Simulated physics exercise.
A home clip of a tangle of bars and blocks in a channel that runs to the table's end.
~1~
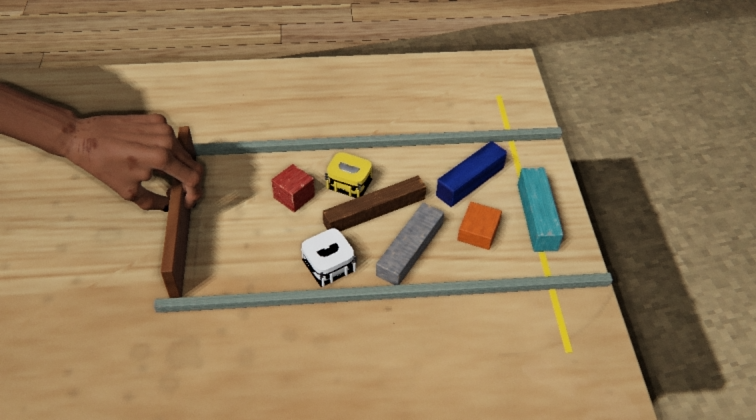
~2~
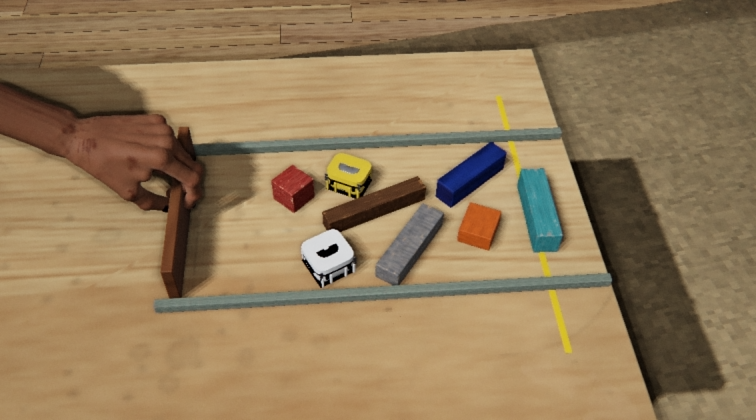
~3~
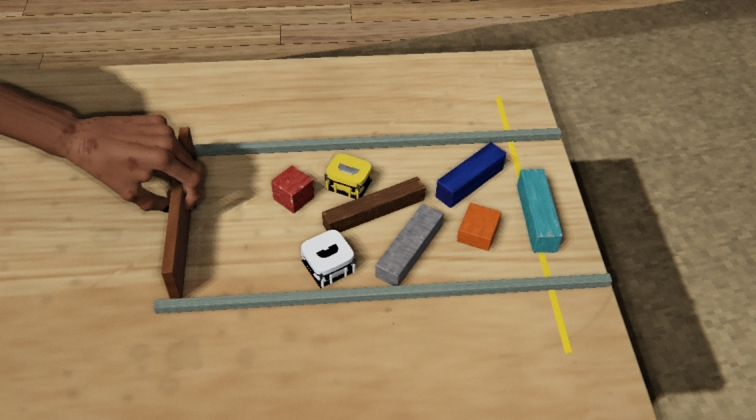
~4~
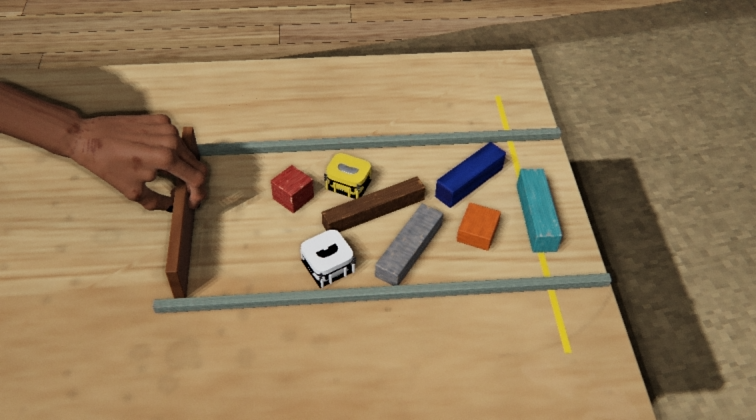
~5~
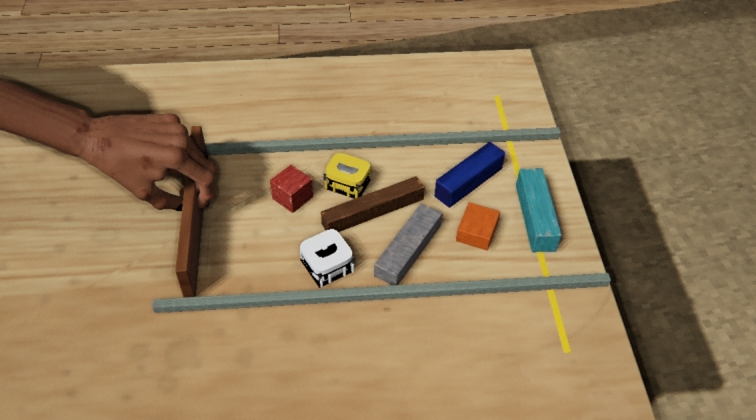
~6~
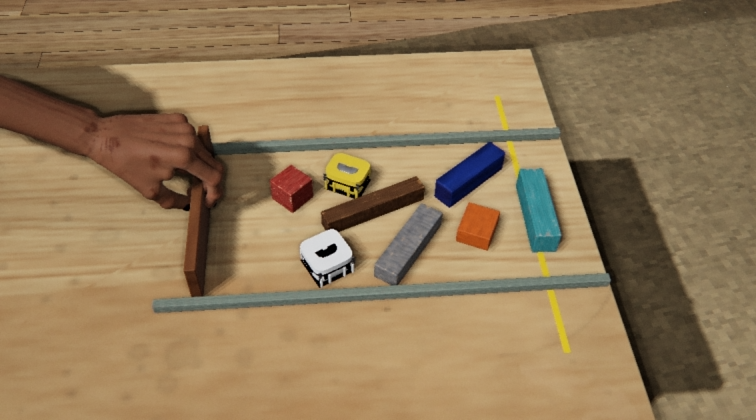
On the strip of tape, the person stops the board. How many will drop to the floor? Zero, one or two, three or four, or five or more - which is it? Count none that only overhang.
So the push knocks three or four off, going by the tape.
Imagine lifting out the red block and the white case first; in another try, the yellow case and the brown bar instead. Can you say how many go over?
Counts - first: 2; second: 1.
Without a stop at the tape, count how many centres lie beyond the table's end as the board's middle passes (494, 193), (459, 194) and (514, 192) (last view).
2; 0; 3.
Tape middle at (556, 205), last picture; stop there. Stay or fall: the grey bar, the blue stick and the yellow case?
The outcome is that the grey bar goes down, the blue stick goes down and the yellow case does not come off.
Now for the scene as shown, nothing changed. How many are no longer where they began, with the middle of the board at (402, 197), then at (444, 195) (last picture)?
Note: First position 7; second position 8.
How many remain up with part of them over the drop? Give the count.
The total comes out at 2.
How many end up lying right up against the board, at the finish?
Contact count: 4.
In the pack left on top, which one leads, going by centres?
Closest at the end: The grey bar.
A little later, none off yet; turquoise bar at rest near (538, 209); blue stick at rest near (470, 174); orange block at rest near (478, 226).
Next, none off yet; turquoise bar at rest near (538, 209); blue stick shifted about its own width near (519, 158); orange block moving near (485, 225).
Later still, none off yet; turquoise bar shifted a little near (586, 203); blue stick shifted about its own width near (566, 143); orange block shifted well along near (562, 218).
When it is over, the number that fall off is three or four; down, orange block, blue stick and turquoise bar.
